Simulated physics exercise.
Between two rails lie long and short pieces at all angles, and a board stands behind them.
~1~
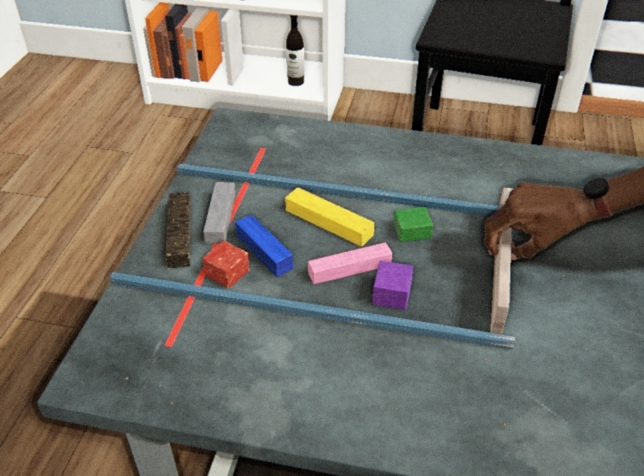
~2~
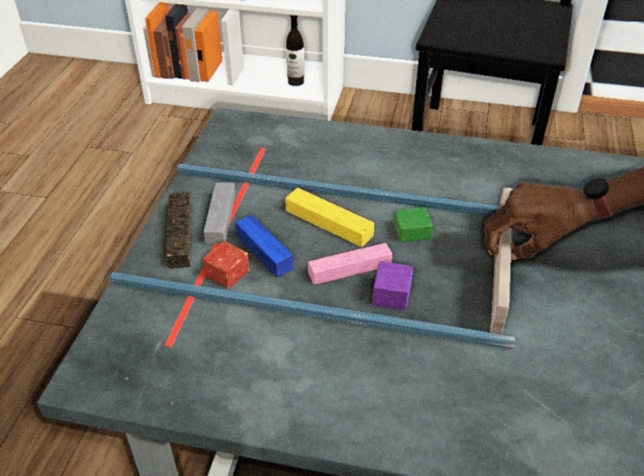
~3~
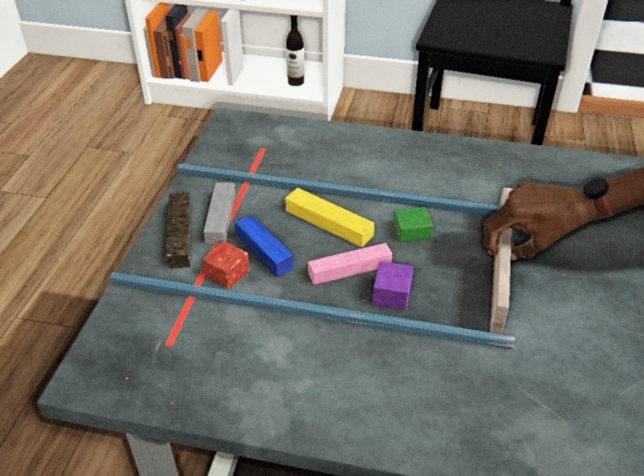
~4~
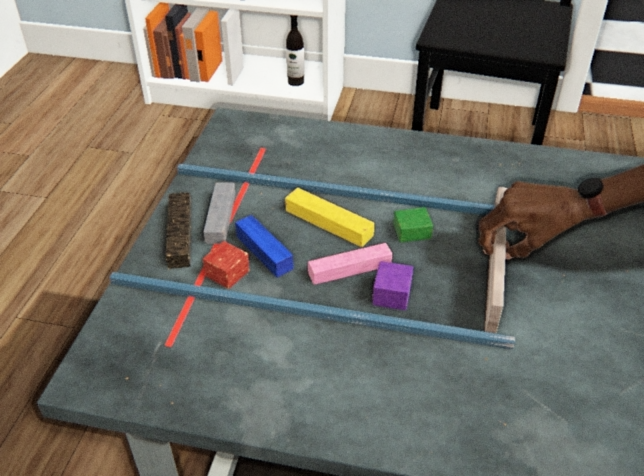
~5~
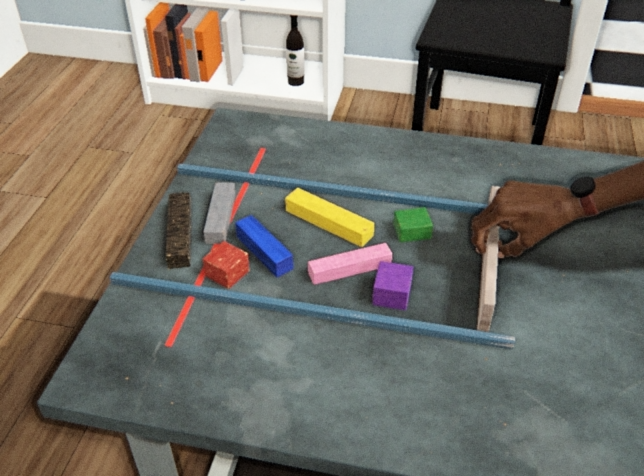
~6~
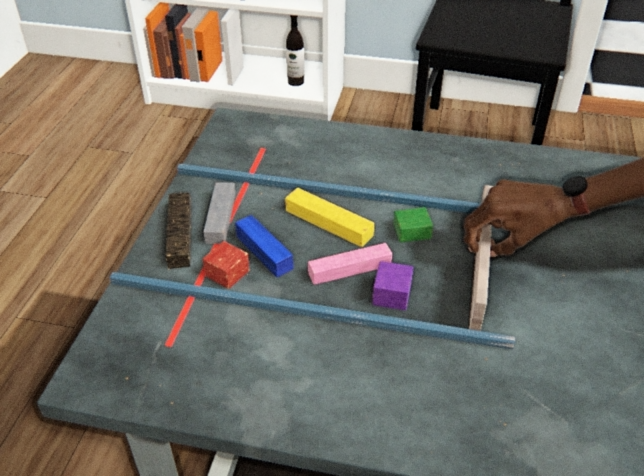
A hand wearing a dark watch grips an upright wooden board at the right of a grey tabletop, seen from above at an angle in a room with a bookshelf and black chair. Between two blue rails lie black, grey, red, blue, yellow, pink, green and purple pieces, with red tape at left. The hand slides the board slightly left, while the pieces and camera stay still.
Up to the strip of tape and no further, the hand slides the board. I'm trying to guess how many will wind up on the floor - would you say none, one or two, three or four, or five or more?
I would say one or two.
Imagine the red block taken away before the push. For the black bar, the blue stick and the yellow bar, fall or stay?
Final state: Black bar off, blue stick in place, yellow bar in place.
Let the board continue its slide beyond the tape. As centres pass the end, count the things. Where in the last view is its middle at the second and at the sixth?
At (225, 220) for the second, at (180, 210) for the sixth.
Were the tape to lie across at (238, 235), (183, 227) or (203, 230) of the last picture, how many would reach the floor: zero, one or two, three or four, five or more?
Run 1 - one to two; run 2 - five or more; run 3 - three to four.
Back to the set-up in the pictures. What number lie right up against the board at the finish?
All in all, 4.
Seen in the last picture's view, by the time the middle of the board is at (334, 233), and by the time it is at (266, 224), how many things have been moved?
Moved so far: 5, then 8.
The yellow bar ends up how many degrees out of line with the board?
The angle is about 45 degrees.
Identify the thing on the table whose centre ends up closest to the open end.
The red block is foremost.
A little later, none off yet; black bar at rest near (179, 229); grey bar at rest near (220, 212); red block at rest near (226, 265).
When it is over, the number that fall off is one or two; down, grey bar and black bar.
